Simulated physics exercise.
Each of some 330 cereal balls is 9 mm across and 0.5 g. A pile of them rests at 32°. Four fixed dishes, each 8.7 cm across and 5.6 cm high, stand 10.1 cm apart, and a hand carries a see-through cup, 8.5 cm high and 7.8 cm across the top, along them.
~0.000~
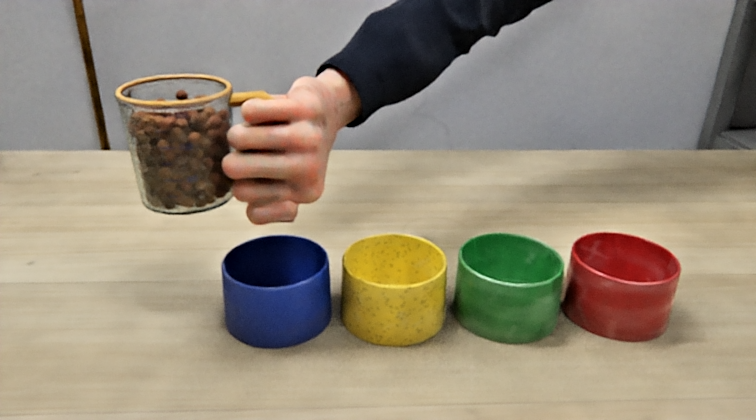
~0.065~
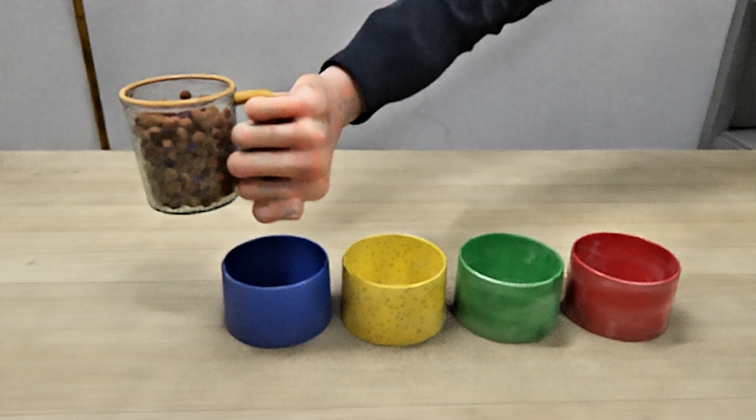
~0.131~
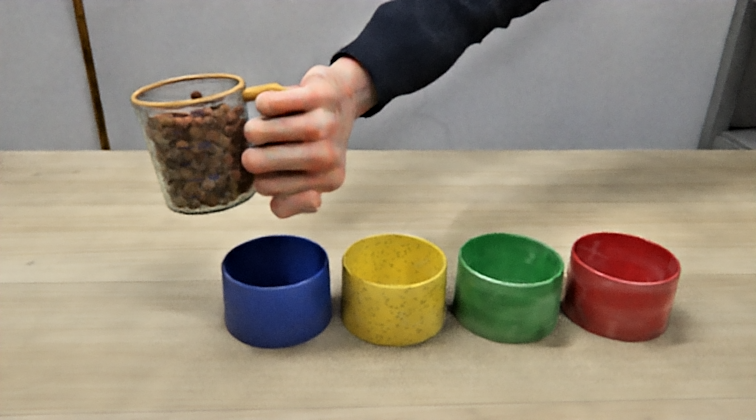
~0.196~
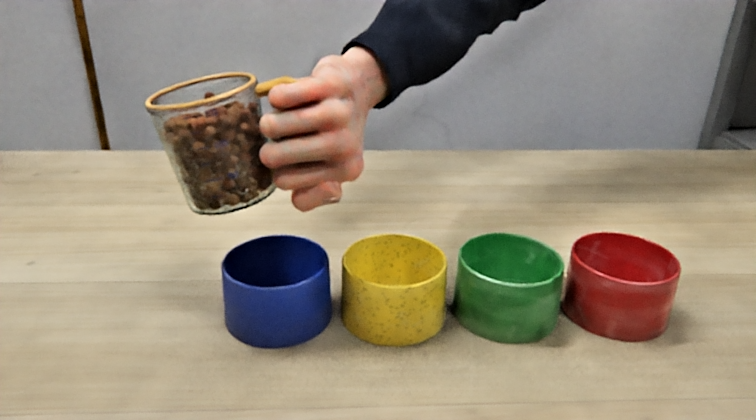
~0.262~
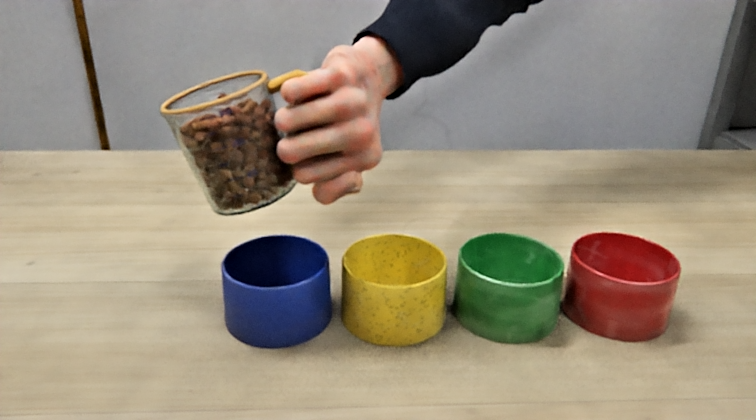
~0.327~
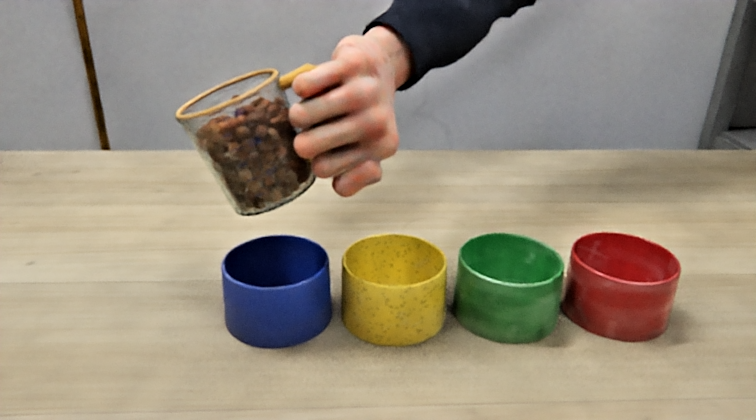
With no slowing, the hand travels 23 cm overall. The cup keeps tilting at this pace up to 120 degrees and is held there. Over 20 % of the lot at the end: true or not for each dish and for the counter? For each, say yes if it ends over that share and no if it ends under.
Red - no, blue - no, green - no, yellow - yes, counter - no.
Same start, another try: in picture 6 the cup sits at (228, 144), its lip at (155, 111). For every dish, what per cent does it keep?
The red dish keeps 0, the blue dish 10, the green dish 0 and the yellow dish 80.
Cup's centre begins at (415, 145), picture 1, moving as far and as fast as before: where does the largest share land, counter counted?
Most of it lands at red.
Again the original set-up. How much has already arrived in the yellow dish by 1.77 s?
85 % so far.
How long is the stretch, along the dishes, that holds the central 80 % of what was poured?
5 centimetres.
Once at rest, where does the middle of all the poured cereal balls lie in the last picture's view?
When it all comes to rest, the middle is near (393, 282).
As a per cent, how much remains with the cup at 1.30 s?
It comes to about 95 percent.
Then, at 0.91 s, tilt 68 degrees; cup holds 100 %.
Then, at 1.30 s, tilt 99 degrees; cup holds 95 %, yellow 5 %.
Then, at 1.77 s, tilt 120 degrees; cup holds 10 %, yellow 85 %.
At rest (2.5 s), red 0 %, blue 0 %, green 0 %, yellow 100 %, counter 0 %.
